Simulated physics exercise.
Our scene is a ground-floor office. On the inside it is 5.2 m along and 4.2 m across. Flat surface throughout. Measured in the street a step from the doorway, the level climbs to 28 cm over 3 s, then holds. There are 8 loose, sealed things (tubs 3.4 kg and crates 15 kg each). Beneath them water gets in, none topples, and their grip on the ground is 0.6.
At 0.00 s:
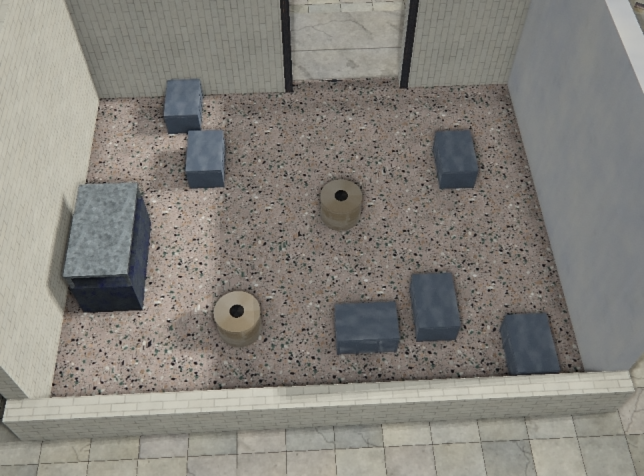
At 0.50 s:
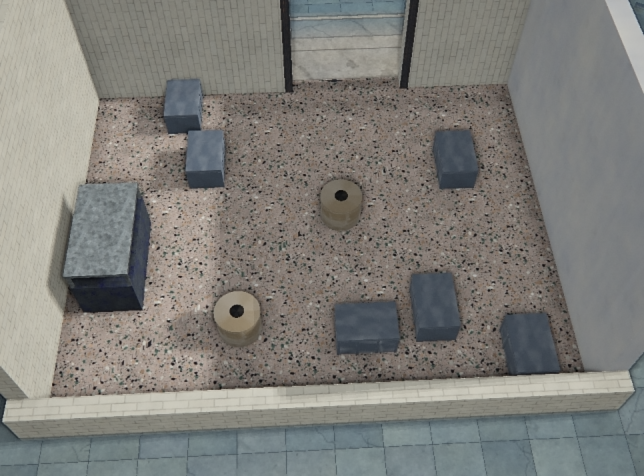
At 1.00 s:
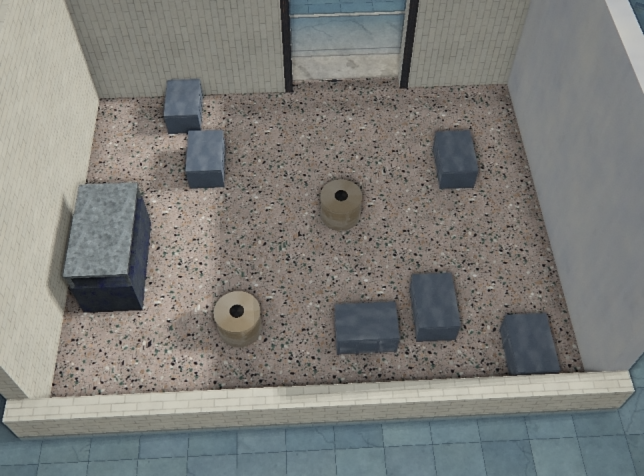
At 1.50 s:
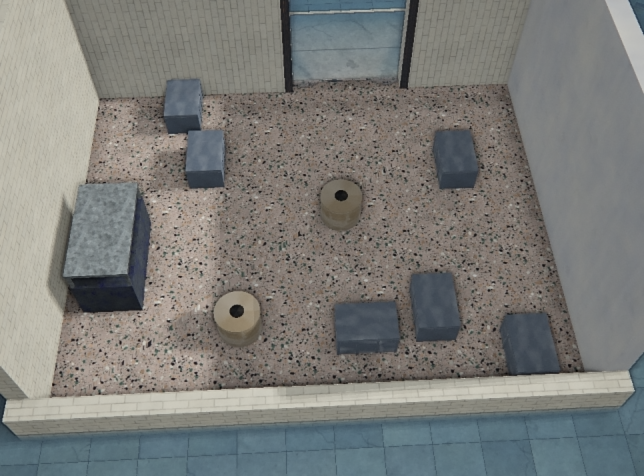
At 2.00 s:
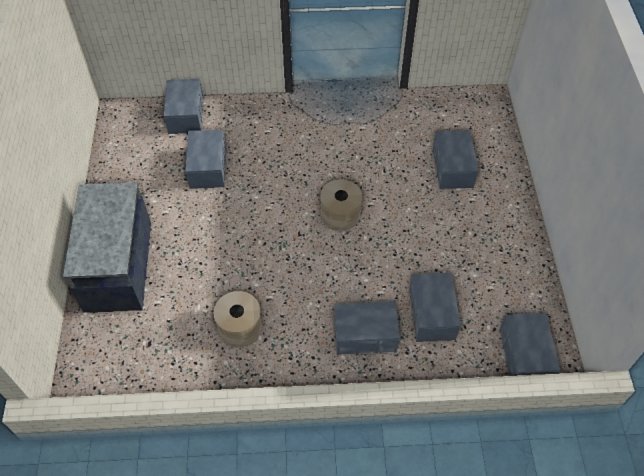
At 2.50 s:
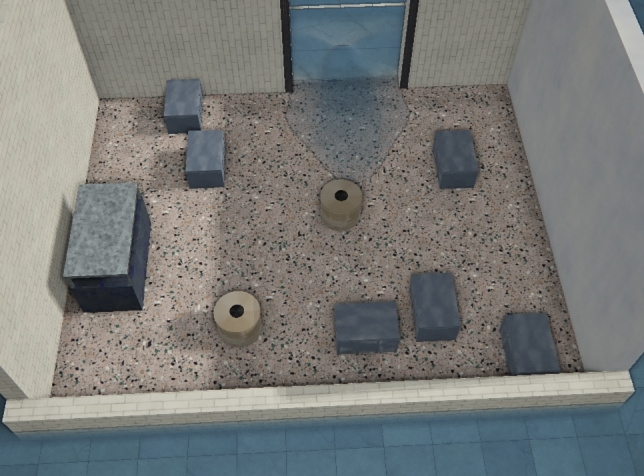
Water spread over the paving outside the walled room, deepening to blue, then crept in through the doorway at the back and fanned across the speckled floor toward a round tub, while the tubs and crates stayed still.
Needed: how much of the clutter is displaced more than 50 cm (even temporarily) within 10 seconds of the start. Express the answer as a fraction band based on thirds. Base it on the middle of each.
The band is at least two thirds.
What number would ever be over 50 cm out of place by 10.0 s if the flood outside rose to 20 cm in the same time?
In that case 5 of them.
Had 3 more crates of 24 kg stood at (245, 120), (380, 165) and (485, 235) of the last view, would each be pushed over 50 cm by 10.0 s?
Well, it goes below, above, above.
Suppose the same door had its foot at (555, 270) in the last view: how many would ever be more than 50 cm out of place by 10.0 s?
Then 6 of them would.
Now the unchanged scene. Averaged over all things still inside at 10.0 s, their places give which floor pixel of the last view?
They're centred close to (300, 225).
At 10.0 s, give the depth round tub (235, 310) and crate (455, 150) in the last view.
16 and 9 cm.
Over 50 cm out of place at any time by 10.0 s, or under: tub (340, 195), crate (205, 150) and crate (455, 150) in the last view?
Result, in turn: Exceeded / stayed within / exceeded.
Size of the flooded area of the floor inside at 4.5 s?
Wet area: Approx. 13 m2.
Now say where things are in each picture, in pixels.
A tub at (341, 196), on the bottom; a crate at (532, 342) rests on the ground; water covers 0.0 m2; 0 of 8 have shifted, in the first picture.
A tub at (341, 196), on the bottom; a crate at (532, 342) rests on the ground; 0.0 m2 under water; 0 of 8 have shifted, in the second picture.
A tub at (341, 196), on the bottom; a crate at (532, 342), on the bottom; water covers 0.0 m2; 0 of 8 have shifted, in the third picture.
A tub at (341, 196) rests on the ground; a crate at (532, 342) rests on the ground; water covers 0.0 m2; 0 of 8 have shifted, in the fourth picture.
A tub at (341, 196) rests on the ground; a crate at (532, 342), on the bottom; water covers 0.6 m2; 0 of 8 have shifted, in the fifth picture.
A tub at (341, 196) rests on the ground; a crate at (532, 342) rests on the ground; 1.5 m2 under water; 0 of 8 have shifted, in the sixth picture.
After 3.5 s 0 of 8 are over 50 cm from their spots; 0 afloat.
After 4.5 s 1 of 8 are over 50 cm from their spots; 1 afloat.
After 7.0 s 4 of 8 are over 50 cm from their spots; 5 afloat.
After 10.0 s 6 of 8 are over 50 cm from their spots, and 6 have been at some point; 6 afloat.
